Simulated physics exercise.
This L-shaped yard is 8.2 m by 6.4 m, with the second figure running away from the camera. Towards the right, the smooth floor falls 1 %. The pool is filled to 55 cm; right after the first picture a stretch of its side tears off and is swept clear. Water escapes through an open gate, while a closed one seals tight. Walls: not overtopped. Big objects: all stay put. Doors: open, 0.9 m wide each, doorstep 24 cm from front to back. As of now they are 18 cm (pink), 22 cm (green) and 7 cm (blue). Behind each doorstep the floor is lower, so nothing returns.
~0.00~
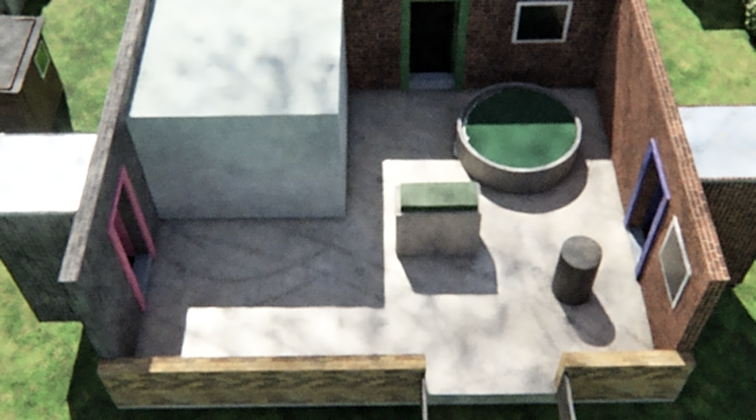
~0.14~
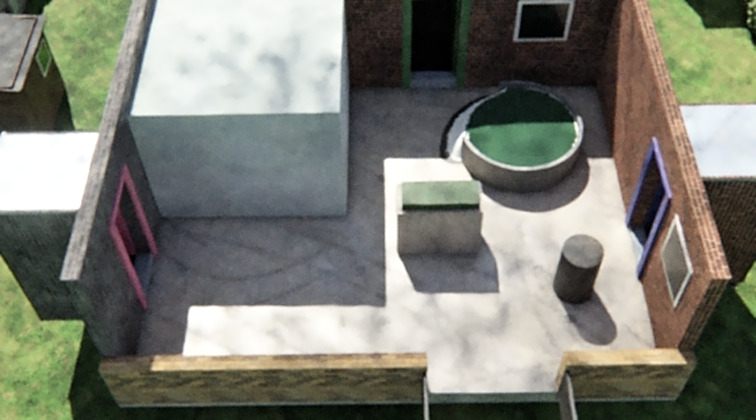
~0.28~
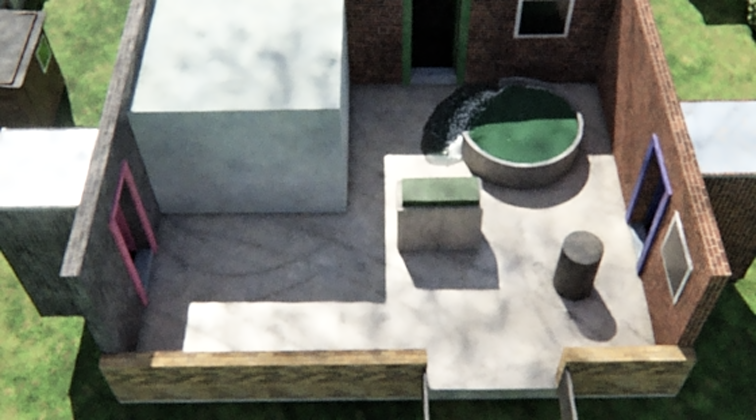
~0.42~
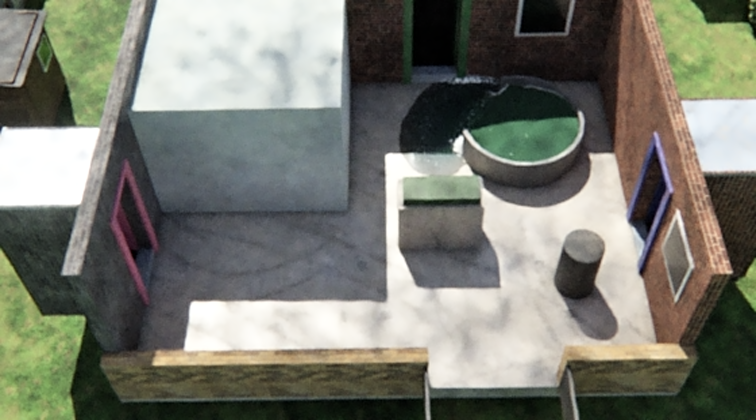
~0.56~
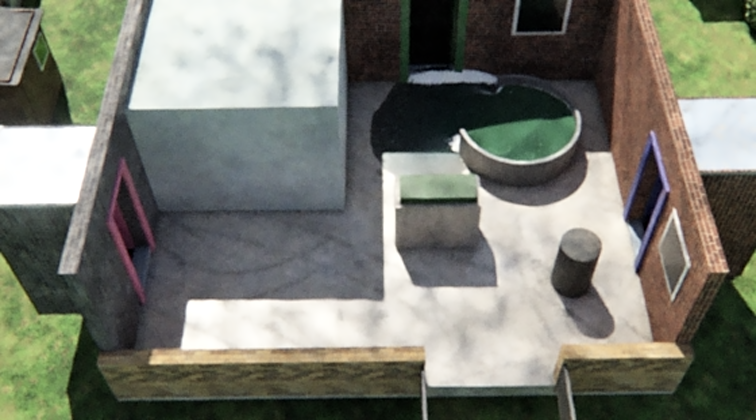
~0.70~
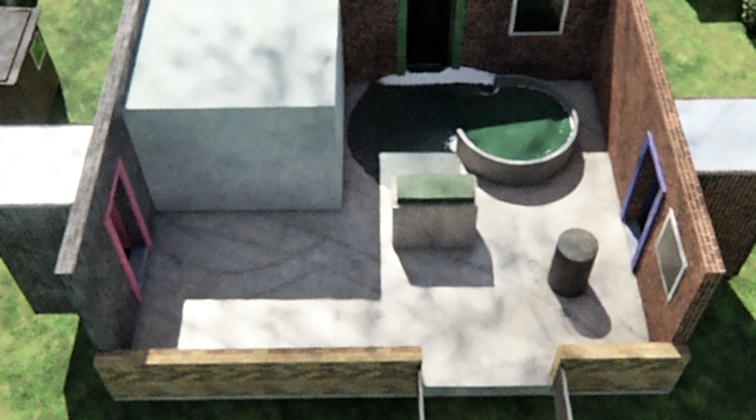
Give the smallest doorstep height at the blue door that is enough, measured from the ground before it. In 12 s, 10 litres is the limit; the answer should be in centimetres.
Roughly 7.5 cm.
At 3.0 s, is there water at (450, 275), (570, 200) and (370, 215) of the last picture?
Point by point: Bone dry, then bone dry, then soaked.
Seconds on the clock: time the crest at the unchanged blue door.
Around 6.0 seconds.
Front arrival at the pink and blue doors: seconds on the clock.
Front times: Pink = 7.0 s, blue = 4.5 s.
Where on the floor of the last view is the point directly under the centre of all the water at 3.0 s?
The water is centred around (440, 137) in the last picture's pixels.
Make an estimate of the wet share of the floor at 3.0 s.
Roughly 30 percent of the floor.
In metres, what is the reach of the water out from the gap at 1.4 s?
Distance from gap: Approx. 2.8 m.
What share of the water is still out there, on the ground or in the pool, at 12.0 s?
Roughly 92 percent of the water remains.
After 1.4 s water covers 15 % of the floor, deepest (50 cm) near (352, 85); it has not reached the blue door.
After 3.0 s water covers 30 % of the floor, deepest (26 cm) near (352, 104); it has not reached the blue door.
After 12.0 s water covers 95 % of the floor, deepest (8 cm) near (632, 282); 8 cm at the blue door, 16 litres in over its 7 cm doorstep.
At the blue door as built, the water arrived by 4.7 s and peaked near 11 cm at 5.8 s.
With a doorstep of 7 cm, 16 litres would have come in within the 12 s; with 9.5 cm, 2 litres. So under 10 litres takes about 7.5 cm.
